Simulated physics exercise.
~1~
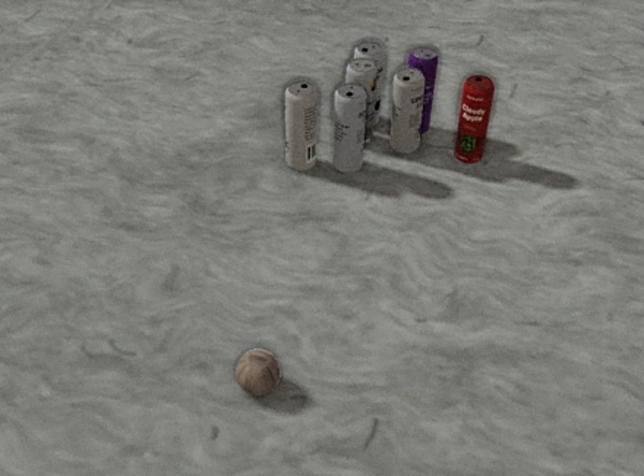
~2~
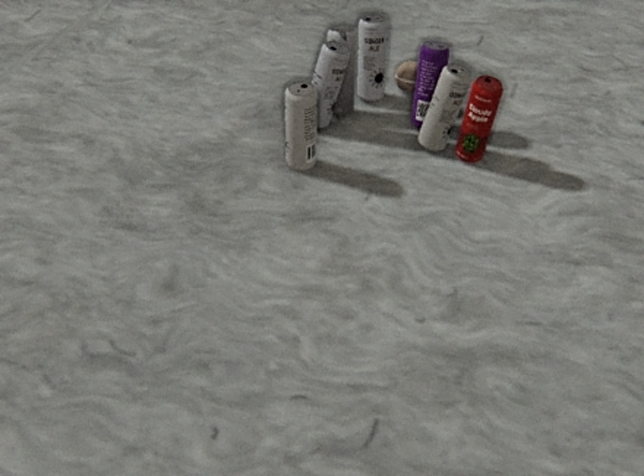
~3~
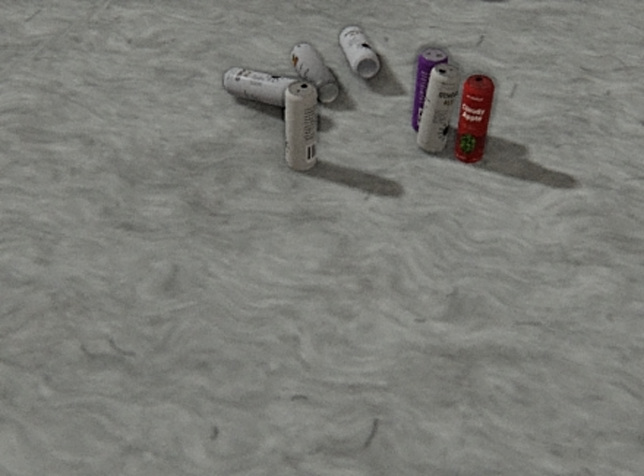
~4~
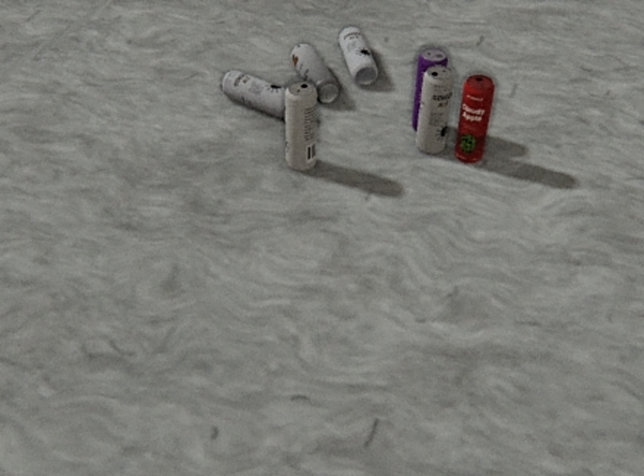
The clip shows a ball rolling into a group of seven upright tubes on a pale, wavy surface, knocking three white ones onto their sides and passing out of view, while the purple, red and two other white tubes stay standing.
